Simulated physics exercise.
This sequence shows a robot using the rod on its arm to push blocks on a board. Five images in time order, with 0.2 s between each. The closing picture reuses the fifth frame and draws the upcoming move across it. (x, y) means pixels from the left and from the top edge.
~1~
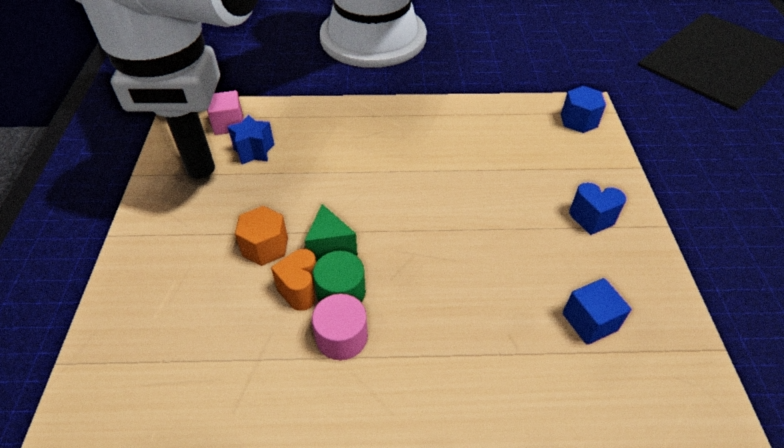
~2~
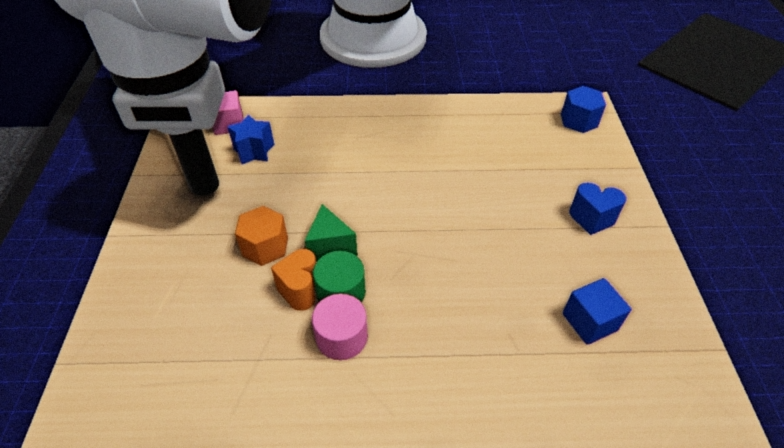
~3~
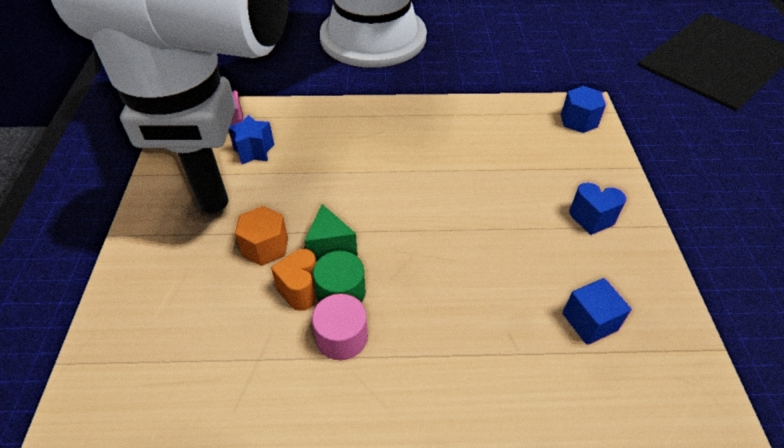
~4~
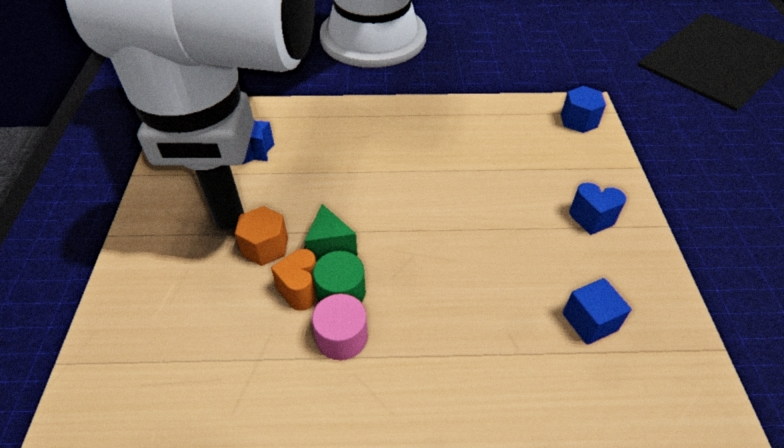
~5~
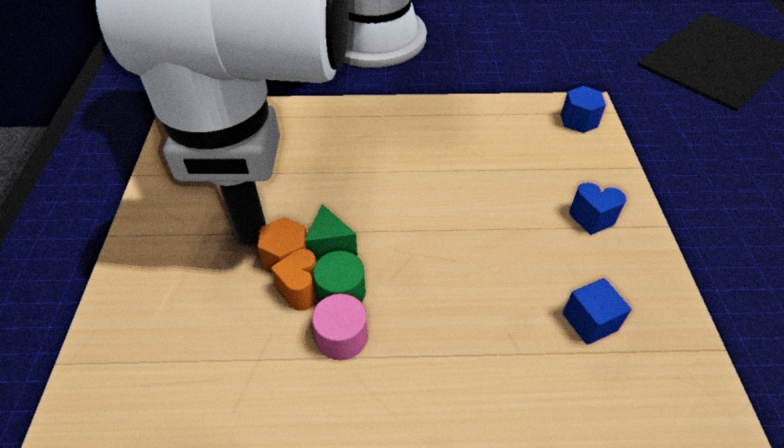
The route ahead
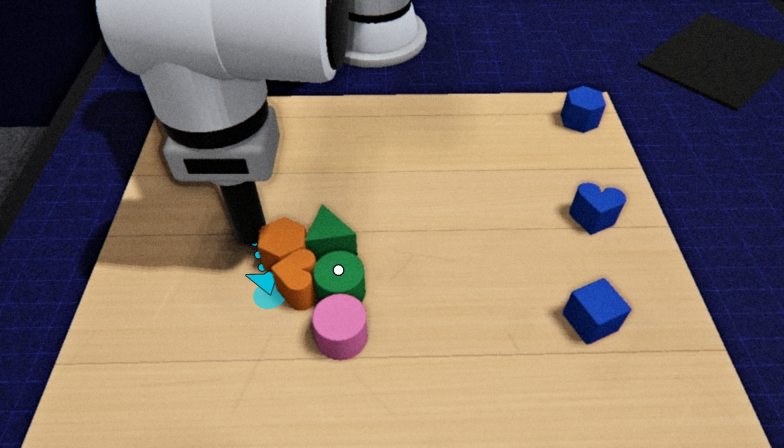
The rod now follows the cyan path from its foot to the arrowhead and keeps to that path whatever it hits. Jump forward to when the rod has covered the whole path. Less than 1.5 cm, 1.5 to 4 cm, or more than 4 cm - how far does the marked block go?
If I had to pick, the marked block travels beyond 4 cm here.
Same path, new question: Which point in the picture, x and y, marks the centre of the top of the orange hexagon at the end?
So, by the moment the path ends, you'll find the top centre of the orange hexagon at (305, 267).
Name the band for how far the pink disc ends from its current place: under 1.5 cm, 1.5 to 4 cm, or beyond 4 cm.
The best fit is 1.5 to 4 cm.
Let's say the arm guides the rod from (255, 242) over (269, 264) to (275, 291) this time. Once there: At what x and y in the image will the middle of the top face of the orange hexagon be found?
My prediction: (310, 277).
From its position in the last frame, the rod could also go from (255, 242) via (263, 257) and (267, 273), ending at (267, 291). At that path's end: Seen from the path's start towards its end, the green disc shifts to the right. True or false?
False.
The line goes in a line from (255, 242) to (270, 294); the dot is on the green disc.
On the path given first. Halfway along, rod (260, 259); orange hexagon (295, 255), turned 20° anticlockwise; orange heart (319, 283); green three-sided block (332, 225), turned 20° anticlockwise; green disc (363, 277); pink disc (345, 323).
At the end, rod (268, 286); orange hexagon (305, 267), turned 65° anticlockwise; orange heart (343, 287); green three-sided block (332, 225), turned 20° anticlockwise; green disc (390, 280); pink disc (357, 333).
